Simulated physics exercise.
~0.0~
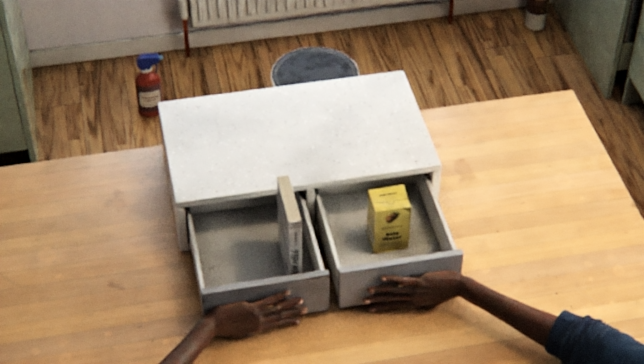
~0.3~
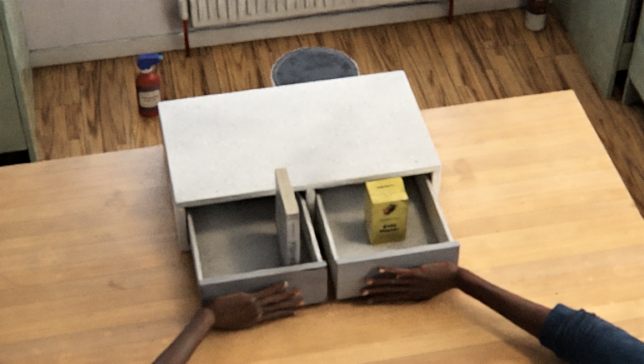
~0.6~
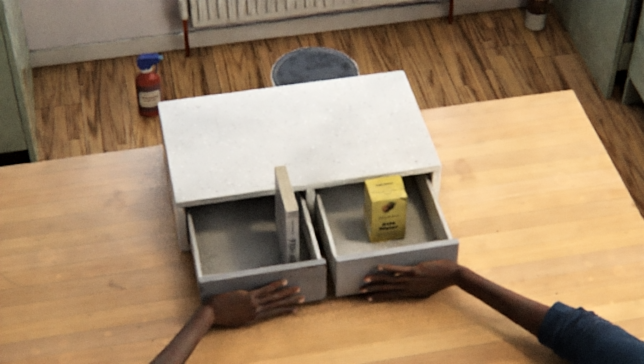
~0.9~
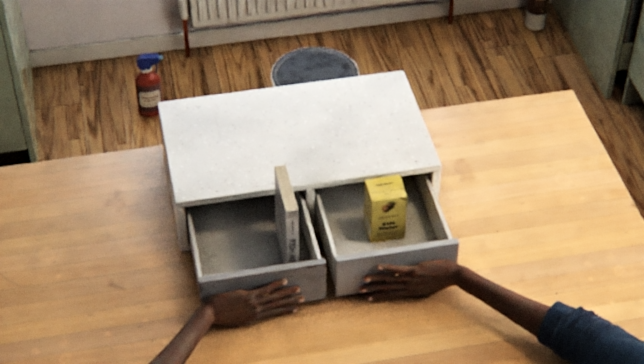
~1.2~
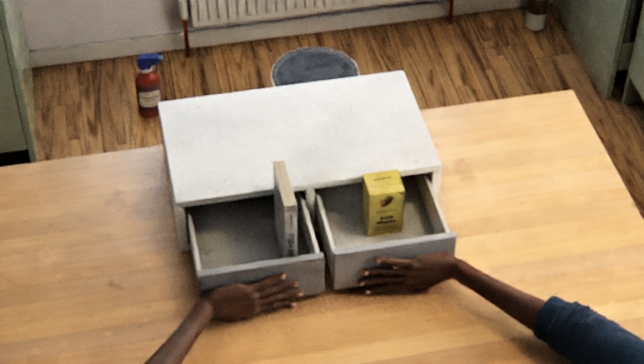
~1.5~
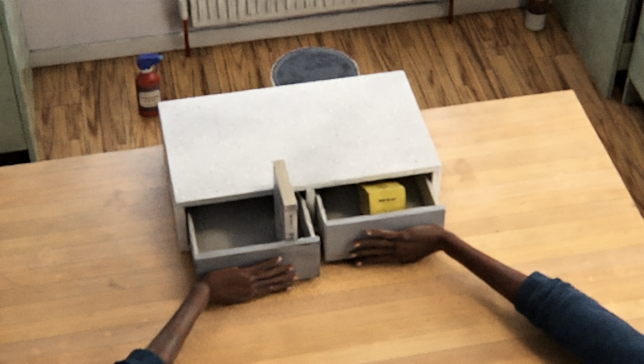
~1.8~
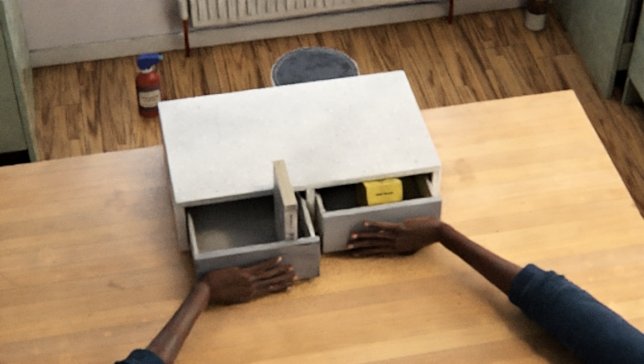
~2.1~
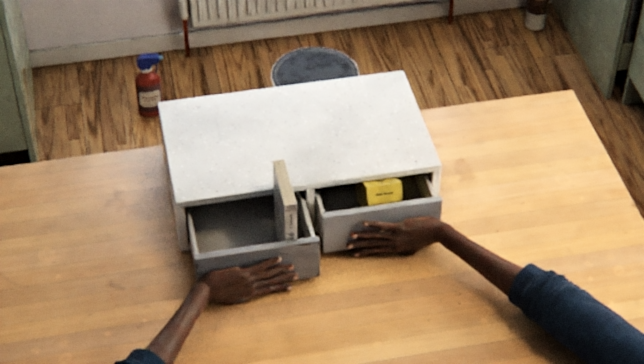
Two drawers of a small white chest, one holding an upright book and the other a yellow carton, were pushed partway in by a pair of hands; the carton tipped onto its side, the book stayed standing, and both drawers ended ajar.
